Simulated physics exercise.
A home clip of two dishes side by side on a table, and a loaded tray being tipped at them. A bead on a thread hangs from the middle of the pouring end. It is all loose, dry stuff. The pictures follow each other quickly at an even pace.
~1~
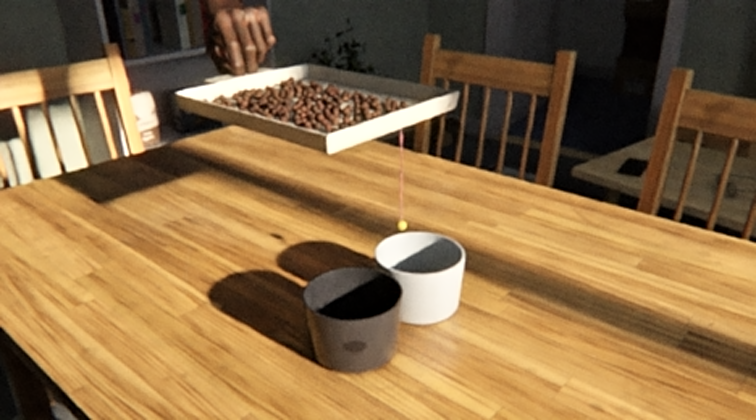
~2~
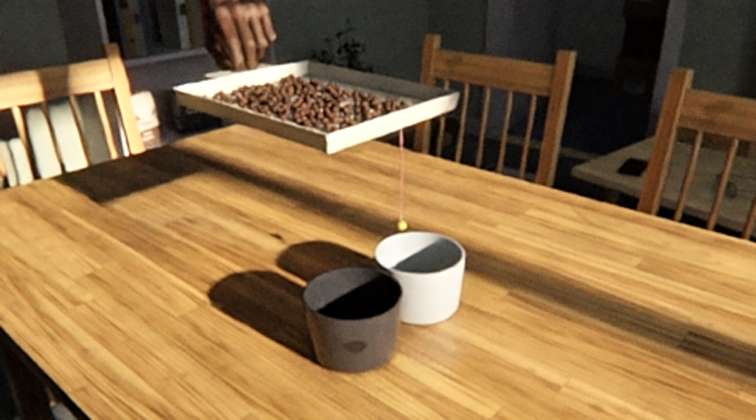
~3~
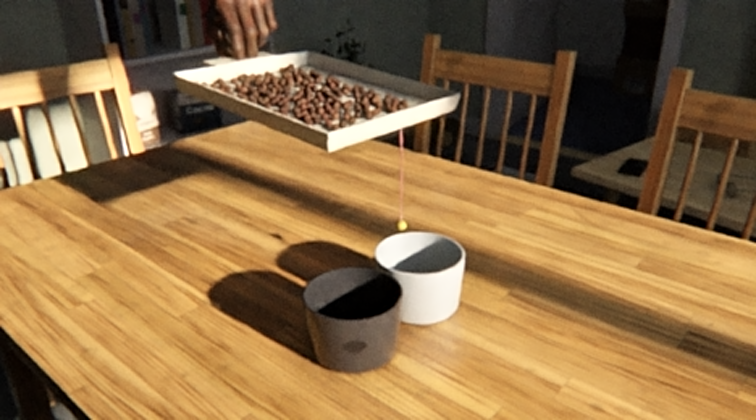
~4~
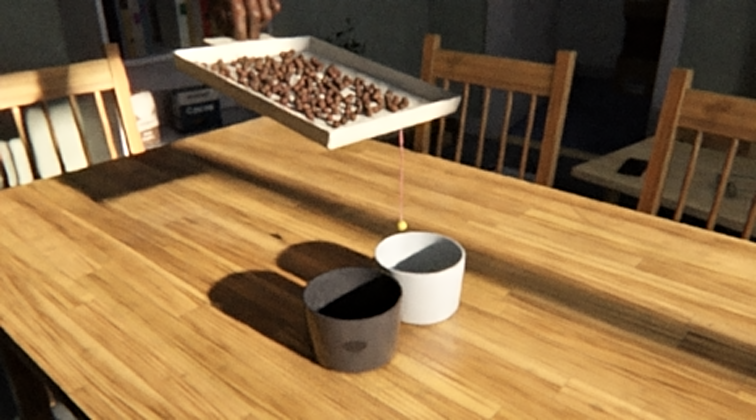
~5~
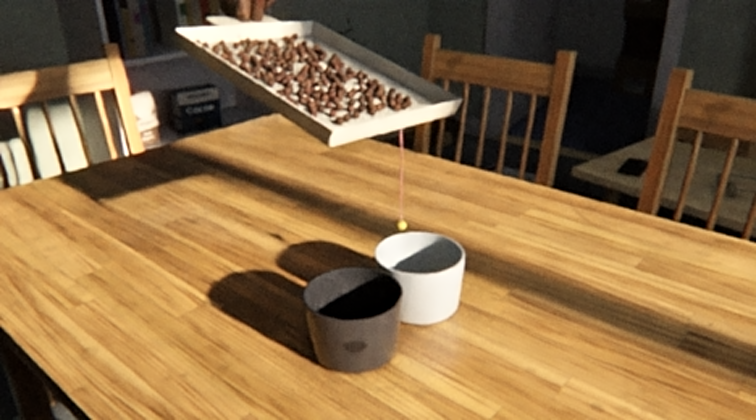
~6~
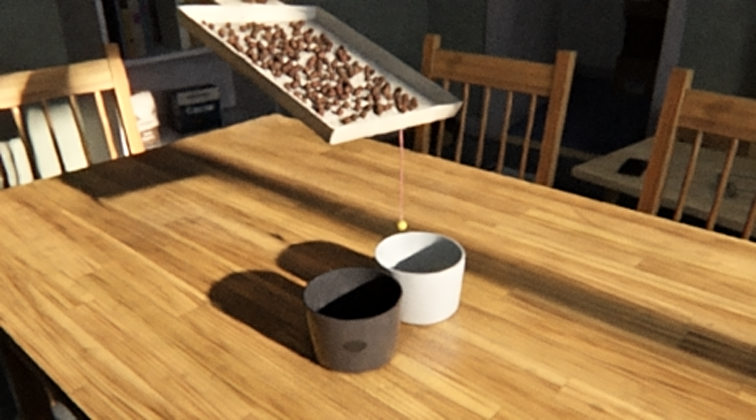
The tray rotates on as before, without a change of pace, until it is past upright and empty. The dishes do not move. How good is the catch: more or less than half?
In the dishes lies under half of it.
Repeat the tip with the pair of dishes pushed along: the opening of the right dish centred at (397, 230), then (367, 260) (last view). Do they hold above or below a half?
First below a half, then not half.
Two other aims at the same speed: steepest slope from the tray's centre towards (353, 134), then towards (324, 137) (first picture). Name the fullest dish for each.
One: The left one. Two: The left-hand dish.
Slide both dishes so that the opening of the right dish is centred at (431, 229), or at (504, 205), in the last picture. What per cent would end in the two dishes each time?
The first gives 40 %, the second 60 %.
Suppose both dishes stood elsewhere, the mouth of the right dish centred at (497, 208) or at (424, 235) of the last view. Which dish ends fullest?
In turn: The left dish; right.
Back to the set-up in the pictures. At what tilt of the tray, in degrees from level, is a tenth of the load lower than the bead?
At about 70°.
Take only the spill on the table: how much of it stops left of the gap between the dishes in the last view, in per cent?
Near 10 %.
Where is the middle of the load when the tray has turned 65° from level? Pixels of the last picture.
Near (423, 111).
Just after the last frame, tray tipped steeply; the larger part on the tray; about a tenth in the air.
A moment on, tray tipped past a quarter turn; roughly two thirds on the tray; just a few in the right dish; roughly a quarter outside both; about a tenth in the air.
Further on, tray tipped past a quarter turn; roughly a quarter in the right dish; the larger part outside both.
When it is over, tray tipped past a quarter turn; not one in the left dish; roughly a quarter in the right dish; the larger part outside both.
